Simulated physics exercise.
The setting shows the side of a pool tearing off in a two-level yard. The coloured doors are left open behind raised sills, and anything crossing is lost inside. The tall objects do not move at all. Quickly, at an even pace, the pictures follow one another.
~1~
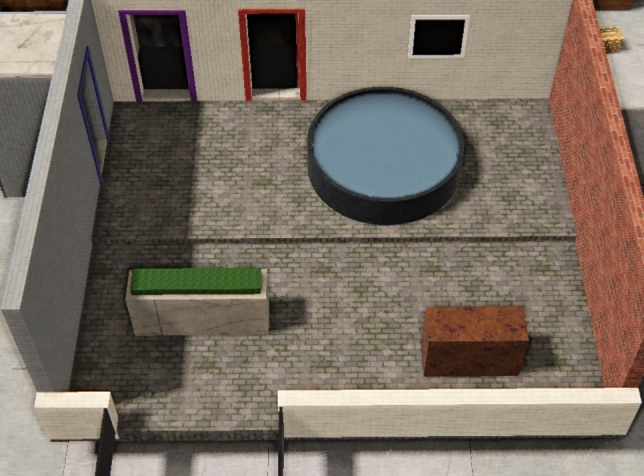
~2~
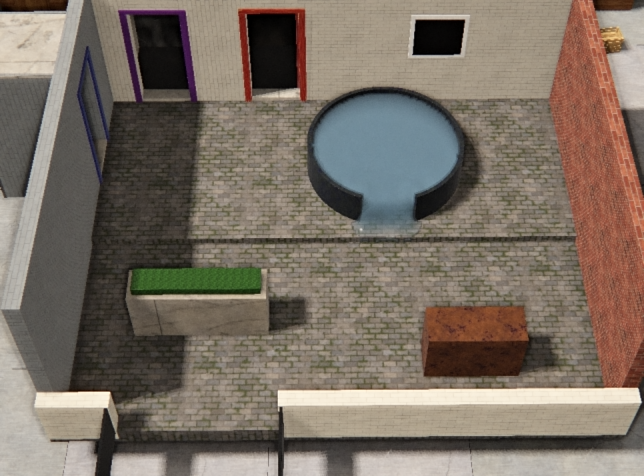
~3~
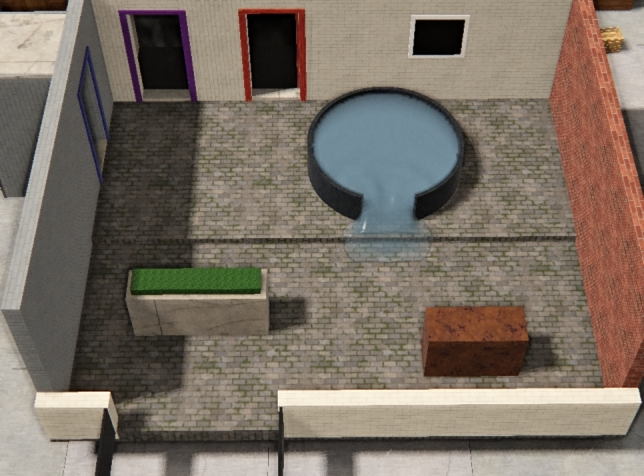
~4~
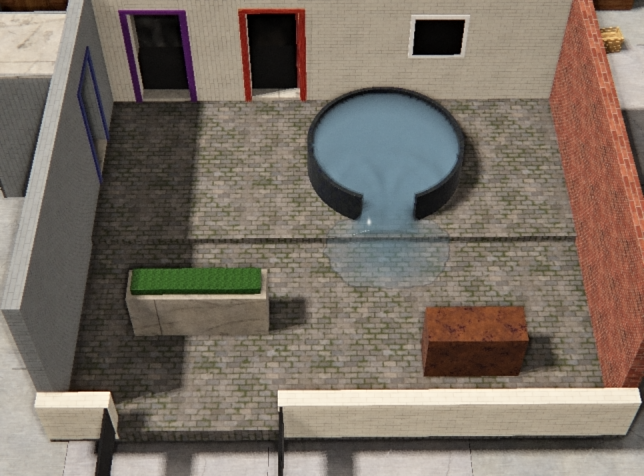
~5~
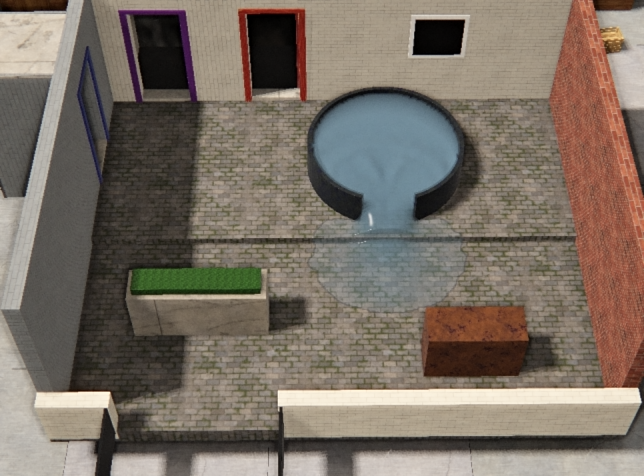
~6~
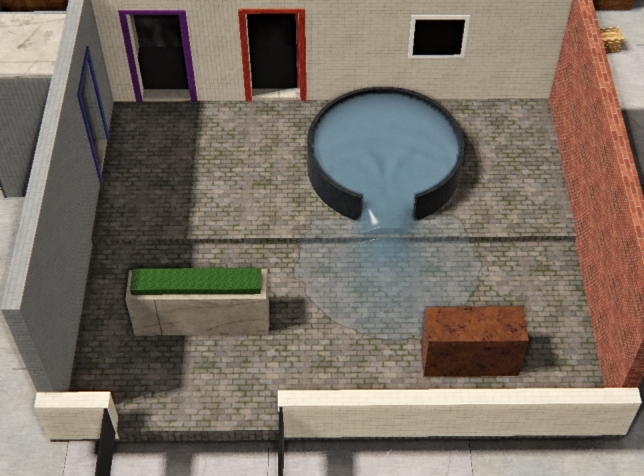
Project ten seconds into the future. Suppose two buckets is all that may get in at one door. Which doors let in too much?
As I see it, the red door gets two buckets or fewer; the purple door gets two buckets or fewer; the blue door gets two buckets or fewer.
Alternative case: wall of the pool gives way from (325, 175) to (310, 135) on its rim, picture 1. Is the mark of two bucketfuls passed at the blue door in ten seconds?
I reckon the blue one exceeds it.
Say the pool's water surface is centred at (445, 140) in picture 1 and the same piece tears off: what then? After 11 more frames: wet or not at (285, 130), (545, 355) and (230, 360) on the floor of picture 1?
One after the other: Free of water, flooded, dry.
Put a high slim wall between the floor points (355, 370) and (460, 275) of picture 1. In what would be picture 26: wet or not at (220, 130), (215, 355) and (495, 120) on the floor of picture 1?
Reading the points as listed, I get left untouched, then deluged, then left untouched.
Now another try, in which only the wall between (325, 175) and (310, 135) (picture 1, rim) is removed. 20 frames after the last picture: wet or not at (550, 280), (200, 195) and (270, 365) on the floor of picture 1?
Respectively: Parched, drenched and parched.
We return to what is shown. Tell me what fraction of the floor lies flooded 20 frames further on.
My estimate is roughly 35 percent.
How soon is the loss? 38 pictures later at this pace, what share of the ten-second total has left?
I'd estimate some 55 per cent.
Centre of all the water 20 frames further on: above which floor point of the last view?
Close to (391, 235).
A moment on, water covers 20 % of the floor; the red door not reached, the purple door not reached, the blue door not reached.
Next, water covers 30 % of the floor; the red door not reached, the purple door not reached, the blue door not reached.
Then, water covers 35 % of the floor; the red door not reached, the purple door not reached, the blue door not reached.
Later, water covers 45 % of the floor; the red door not reached, the purple door not reached, the blue door not reached.
In the end, water covers 55 % of the floor; the red door not reached, the purple door not reached, the blue door not reached.
